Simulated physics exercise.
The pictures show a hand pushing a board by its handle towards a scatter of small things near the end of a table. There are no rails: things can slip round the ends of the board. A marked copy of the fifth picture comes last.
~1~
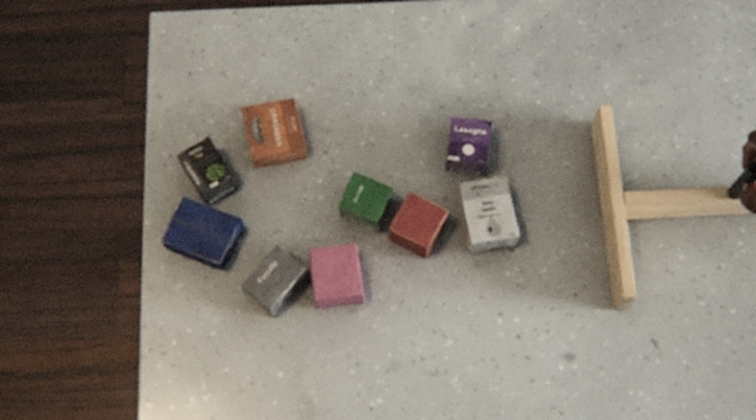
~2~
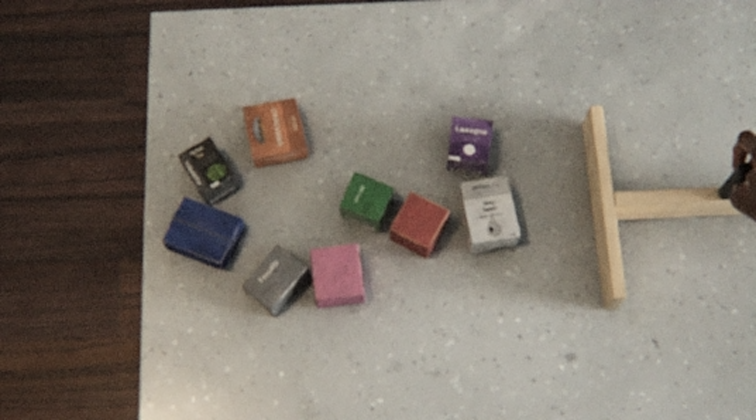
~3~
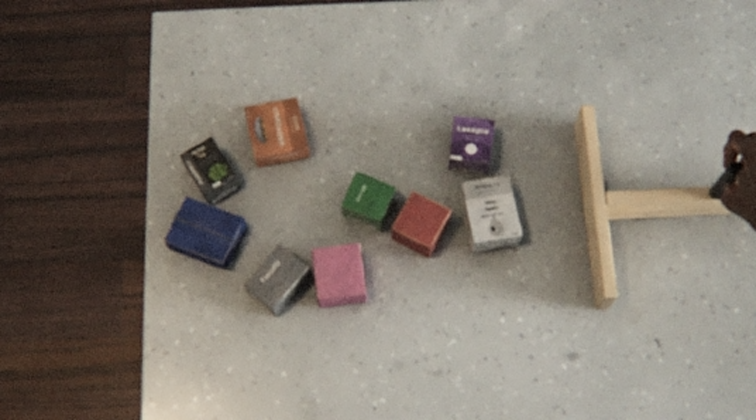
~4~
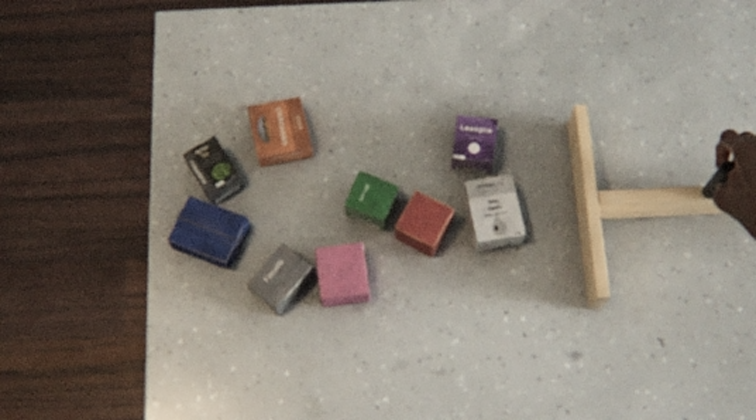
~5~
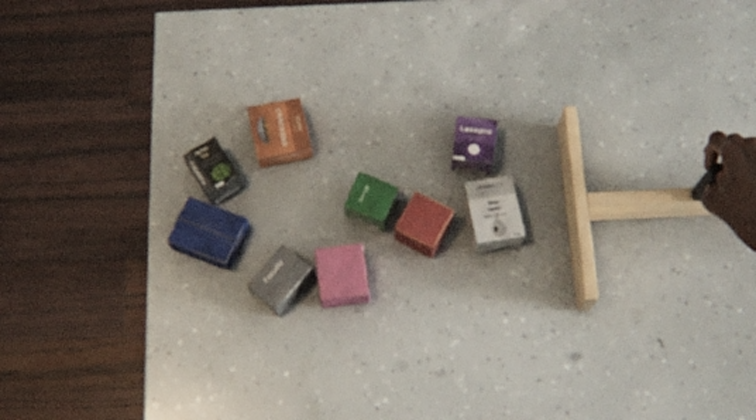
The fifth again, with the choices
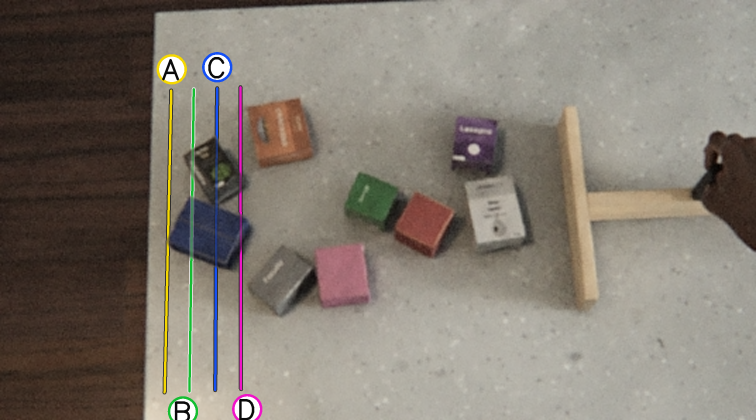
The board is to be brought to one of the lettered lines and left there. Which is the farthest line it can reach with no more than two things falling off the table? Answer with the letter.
No farther than D.
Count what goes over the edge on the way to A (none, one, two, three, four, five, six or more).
Six or more.
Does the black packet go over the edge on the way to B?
Yes.
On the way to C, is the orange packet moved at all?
By then, yes.
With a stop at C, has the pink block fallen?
By then, no.
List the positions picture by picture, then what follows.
Blue box (204, 233); orange packet (275, 133); board (617, 198), in the first picture.
Board (608, 199); purple packet (469, 146), in the second picture.
Board (600, 198); grey packet (278, 280), in the third picture.
Board (591, 198); black packet (214, 171), in the fourth picture.
Board (581, 200); blue box (210, 233); orange packet (281, 133); white packet (493, 214), in the fifth picture.
On the marked copy, A at (168, 234); B at (192, 233); C at (216, 232); D at (241, 231).
Following D. Soon after the start, board (458, 205); purple packet (424, 149); green packet (342, 199).
Later, board (334, 211); blue box (197, 236); grey packet (243, 302).
In the end, board (241, 215); black packet over the edge; blue box over the edge; two fallen.
As for the rest, A drops eight; B drops five; C drops five.
